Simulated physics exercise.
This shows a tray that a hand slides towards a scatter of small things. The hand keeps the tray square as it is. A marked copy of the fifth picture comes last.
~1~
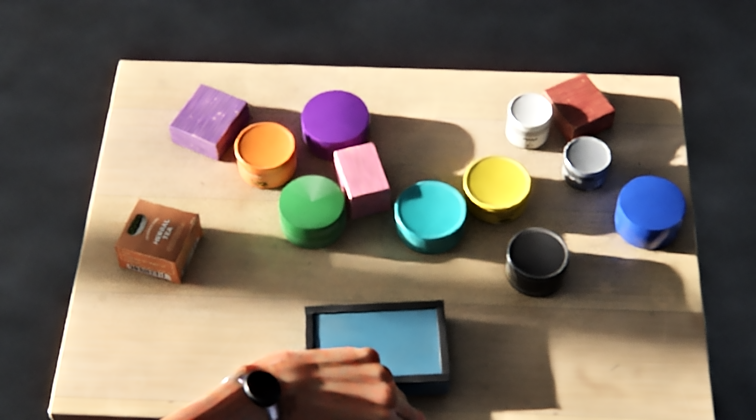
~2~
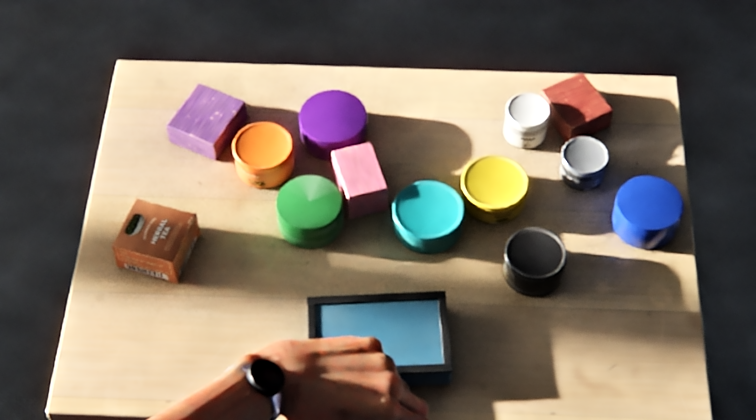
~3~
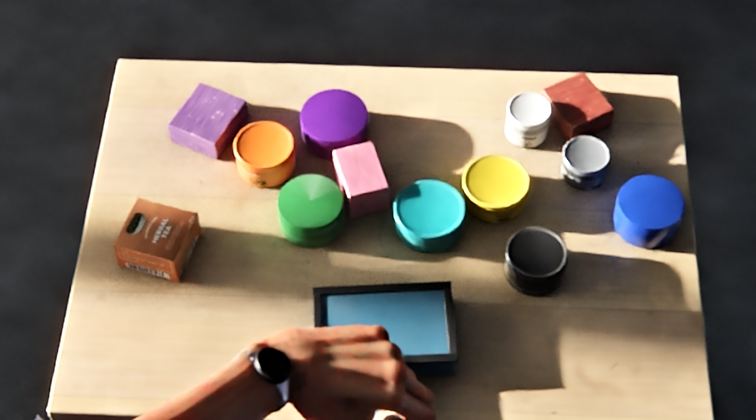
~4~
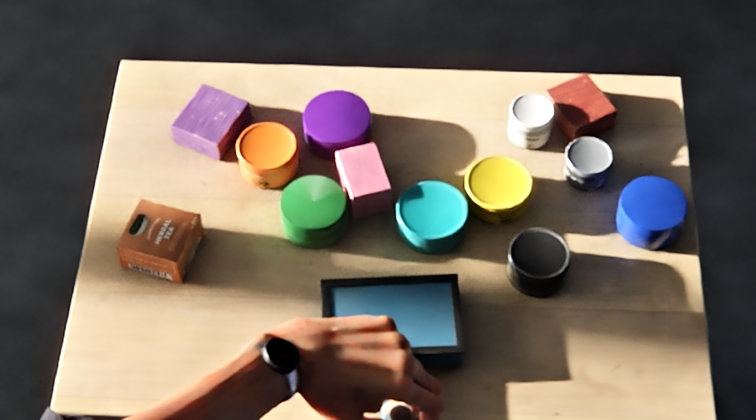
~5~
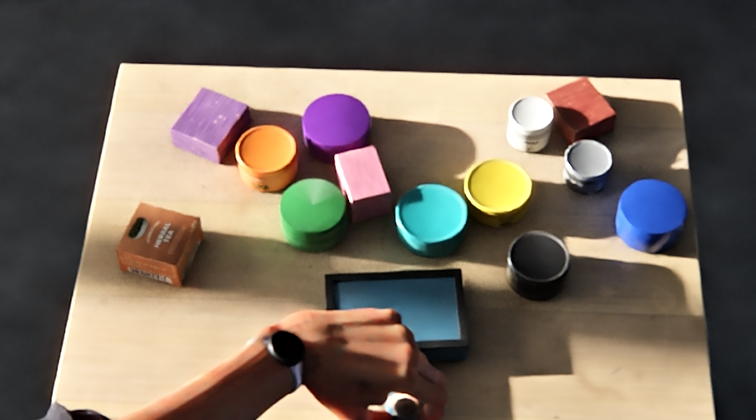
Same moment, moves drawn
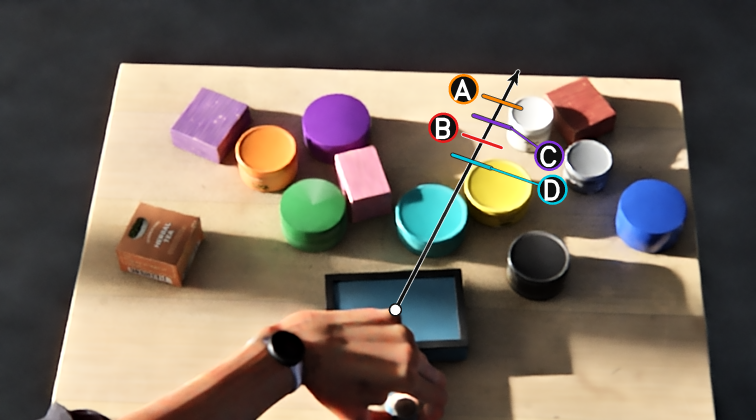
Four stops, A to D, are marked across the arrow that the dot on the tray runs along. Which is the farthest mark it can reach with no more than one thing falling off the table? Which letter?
At C, and not beyond.
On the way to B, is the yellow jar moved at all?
Yes.
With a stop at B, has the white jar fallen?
By then, yes.
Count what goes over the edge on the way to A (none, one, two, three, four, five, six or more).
In all, three.
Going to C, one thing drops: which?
It is the white jar.
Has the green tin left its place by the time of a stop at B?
No.
On the marked copy, A at (502, 102); B at (483, 141); C at (492, 122); D at (472, 162); the arrow from (395, 310) to (518, 71); the white dot at (395, 310).
Taking C. A third of the way, tray (433, 244); yellow jar (504, 181); turquoise jar (431, 181).
Two thirds of the way, tray (468, 177); white jar (532, 80); red block (584, 108).
When it is over, tray (491, 130); white jar over the edge; yellow jar (502, 74); one fallen.
As for the rest, A drops three; B is within the limit but short; D is within the limit but short.
